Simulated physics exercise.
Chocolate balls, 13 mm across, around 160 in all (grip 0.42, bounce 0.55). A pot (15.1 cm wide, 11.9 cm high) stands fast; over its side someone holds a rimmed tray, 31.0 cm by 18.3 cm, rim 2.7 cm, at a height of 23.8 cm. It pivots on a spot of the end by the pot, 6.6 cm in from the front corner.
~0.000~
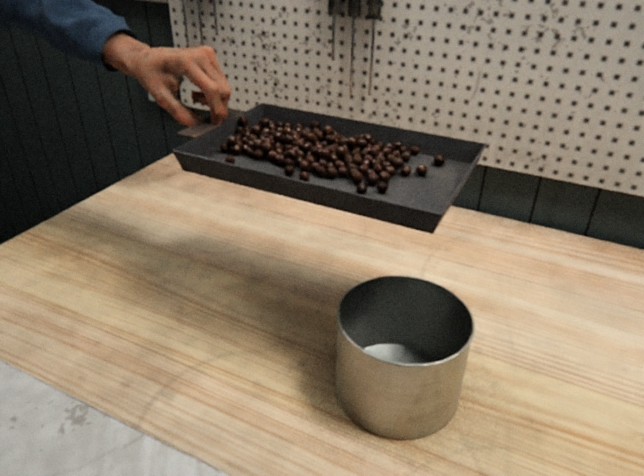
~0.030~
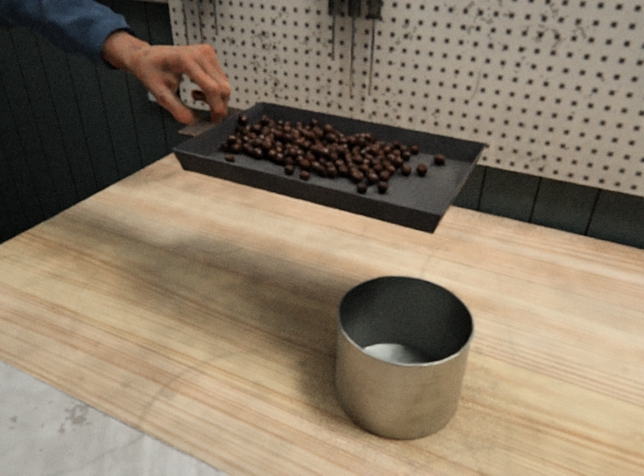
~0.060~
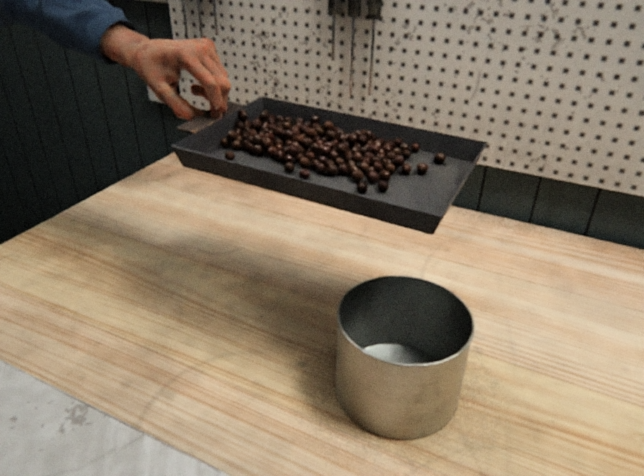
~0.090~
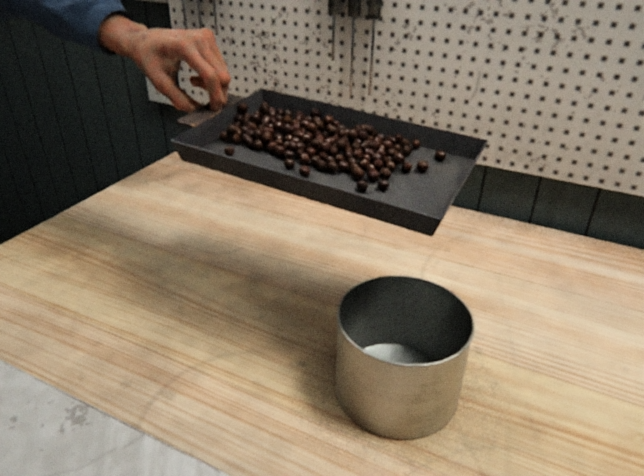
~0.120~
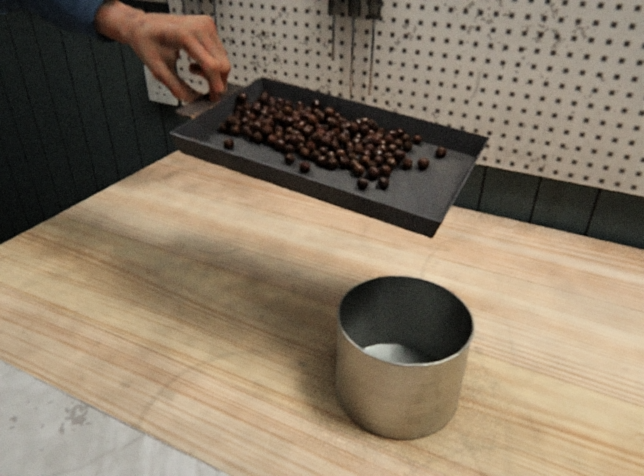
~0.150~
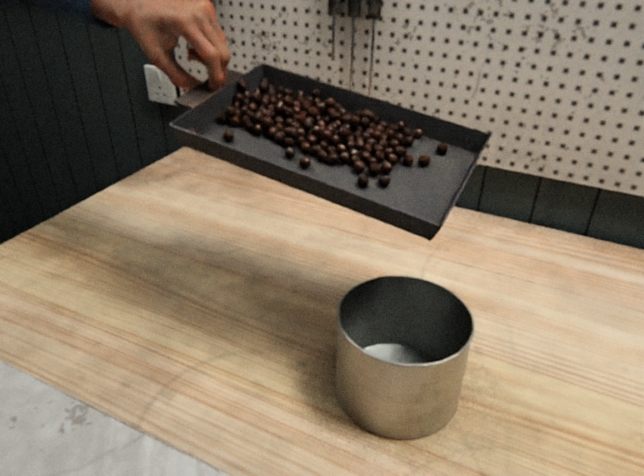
A hand gradually raises the left end of a dark tray holding brown balls.
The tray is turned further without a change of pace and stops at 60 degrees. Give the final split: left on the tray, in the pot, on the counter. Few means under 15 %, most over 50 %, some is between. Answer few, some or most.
Left on the tray: Some; in the pot: Some; on the counter: Some.
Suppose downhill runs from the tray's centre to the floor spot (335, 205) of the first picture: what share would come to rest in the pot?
Some 30 per cent.
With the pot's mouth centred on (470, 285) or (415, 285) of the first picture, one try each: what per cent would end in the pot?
About 0 and 0 per cent.
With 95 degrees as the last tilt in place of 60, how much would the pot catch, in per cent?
Then about 65 per cent.
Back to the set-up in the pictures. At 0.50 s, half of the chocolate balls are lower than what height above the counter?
Some 30 cm.
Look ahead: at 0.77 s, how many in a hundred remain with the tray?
About 55 per cent.
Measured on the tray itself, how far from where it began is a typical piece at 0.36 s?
Some 2 cm.
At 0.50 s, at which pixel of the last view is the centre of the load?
Near (367, 144).
Then, at 0.36 s, tilt 36 degrees; the tray holds 100 %, the pot 0 %.
After 0.50 s, tilt 53 degrees; the tray holds 100 %, the pot 0 %.
After 0.77 s, tilt 60 degrees; the tray holds 55 %, the pot 10 %.
At rest (2.2 s), tray 35 %, pot 25 %, counter 40 %.
